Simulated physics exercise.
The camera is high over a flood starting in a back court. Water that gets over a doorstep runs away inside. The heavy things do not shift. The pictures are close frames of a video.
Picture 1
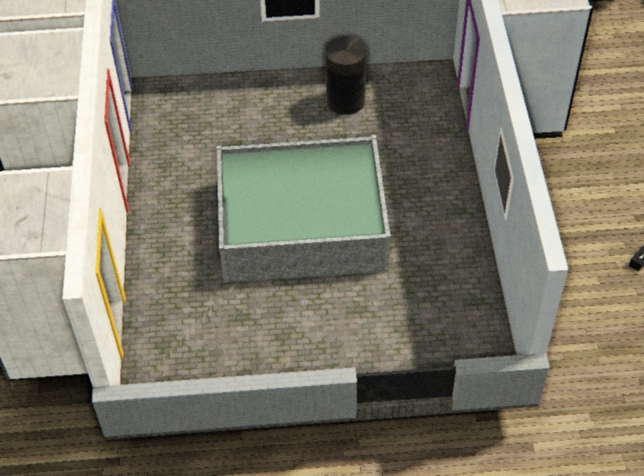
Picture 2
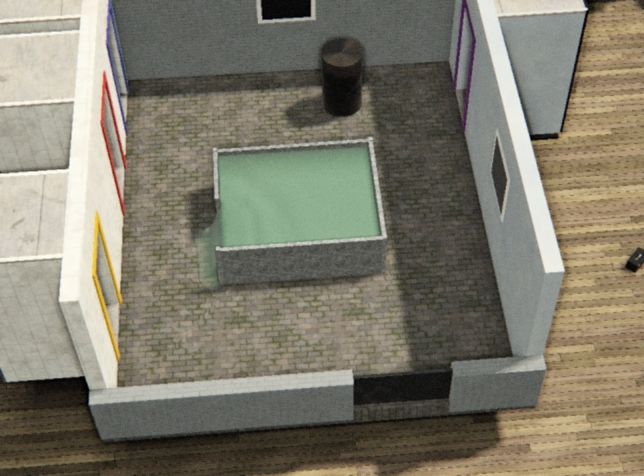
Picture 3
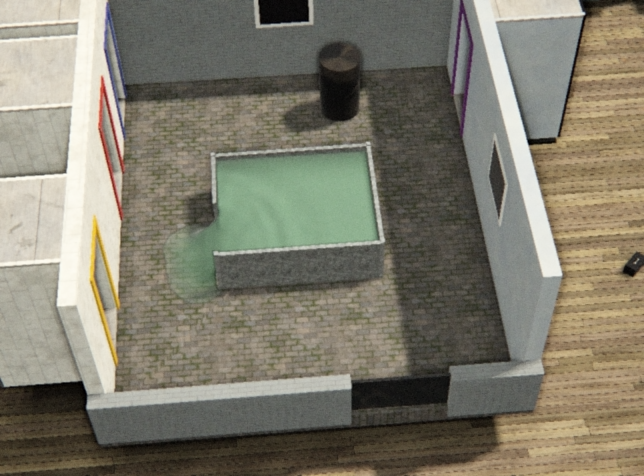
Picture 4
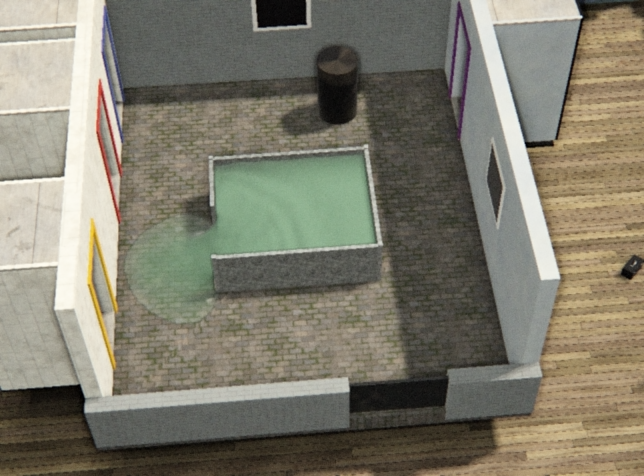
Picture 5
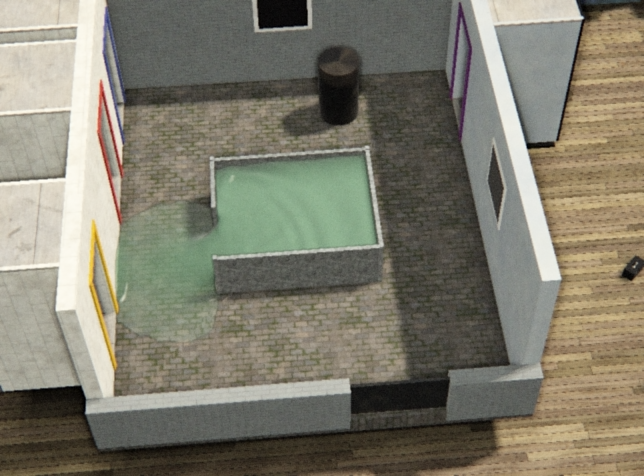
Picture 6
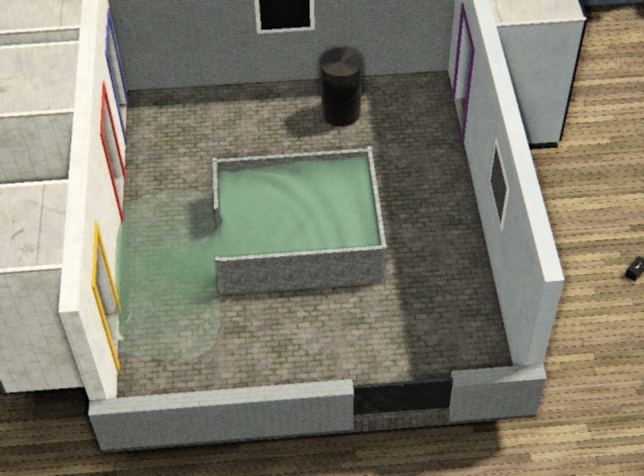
Green water in a walled tank pours out through a left-side gap and spreads across the paving.
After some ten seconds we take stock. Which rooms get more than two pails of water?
The blue door takes more than that; the purple door takes more than that; the red door takes more than that; the yellow door takes more than that.
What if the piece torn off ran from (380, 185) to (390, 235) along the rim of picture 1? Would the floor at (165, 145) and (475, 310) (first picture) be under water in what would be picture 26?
One after the other: No water, wet.
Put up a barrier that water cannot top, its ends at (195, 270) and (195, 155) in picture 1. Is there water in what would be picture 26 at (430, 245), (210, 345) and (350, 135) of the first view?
In turn: Free of water, awash, free of water.
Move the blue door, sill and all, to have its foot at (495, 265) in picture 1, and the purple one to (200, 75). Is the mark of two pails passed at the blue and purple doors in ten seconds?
In short: Blue door passes that mark, purple door floods.
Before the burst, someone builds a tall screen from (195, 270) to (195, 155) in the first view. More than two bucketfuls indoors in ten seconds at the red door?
One by one: Red is under.
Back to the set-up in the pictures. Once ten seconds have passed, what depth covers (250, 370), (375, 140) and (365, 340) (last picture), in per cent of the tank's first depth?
Roughly 6, 10 and 6 per cent, in turn.
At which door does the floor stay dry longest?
Last comes the purple door.
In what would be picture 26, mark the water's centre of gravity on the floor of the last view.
I would point to (247, 250).
A moment on, water covers 20 % of the floor; the blue door not reached, the purple door not reached, the red door under two buckets in, the yellow door over two buckets in.
Next, water covers 30 % of the floor; the blue door wet at the sill, nothing in, the purple door not reached, the red door under two buckets in, the yellow door far over two buckets in.
Then, water covers 65 % of the floor; the blue door under two buckets in, the purple door not reached, the red door over two buckets in, the yellow door far over two buckets in.
Later, water covers 90 % of the floor; the blue door over two buckets in, the purple door under two buckets in, the red door over two buckets in, the yellow door far over two buckets in.
In the end, water covers 100 % of the floor; the blue door over two buckets in, the purple door over two buckets in, the red door over two buckets in, the yellow door far over two buckets in.
